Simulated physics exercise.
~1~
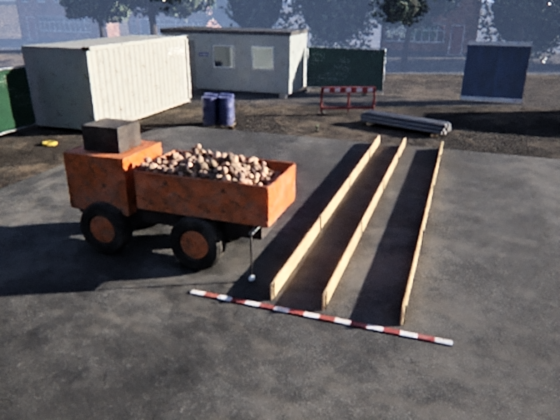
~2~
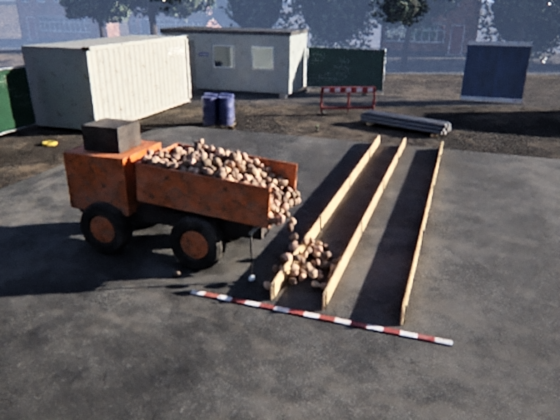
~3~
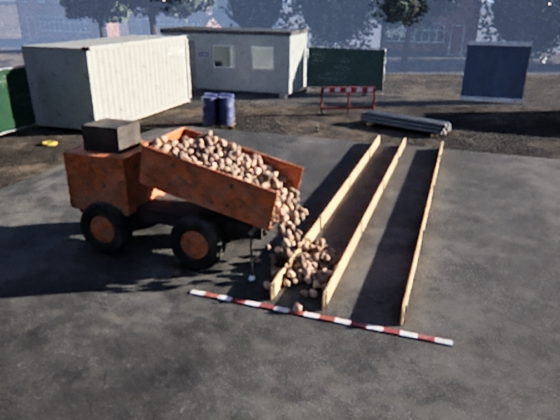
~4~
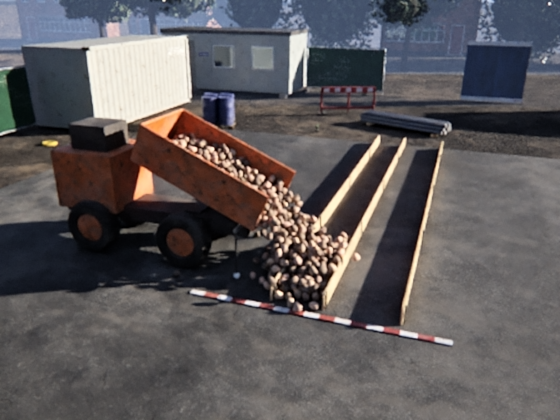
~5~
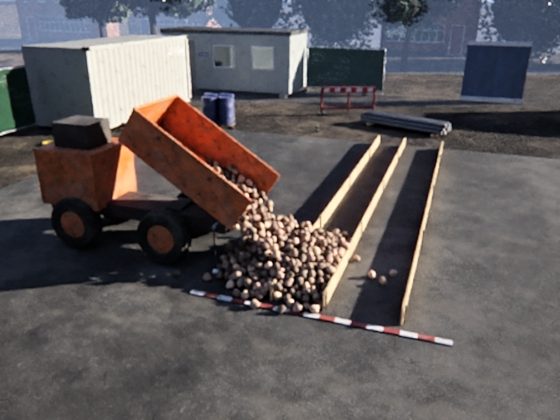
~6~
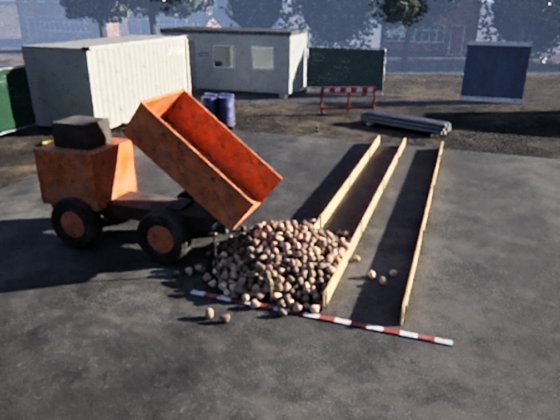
On a paved yard, an orange truck tilted its load bed and poured round stones toward some wooden planks as it edged left, until the bed was empty and most lay heaped beside and against the nearest planks, with a few strays beyond.
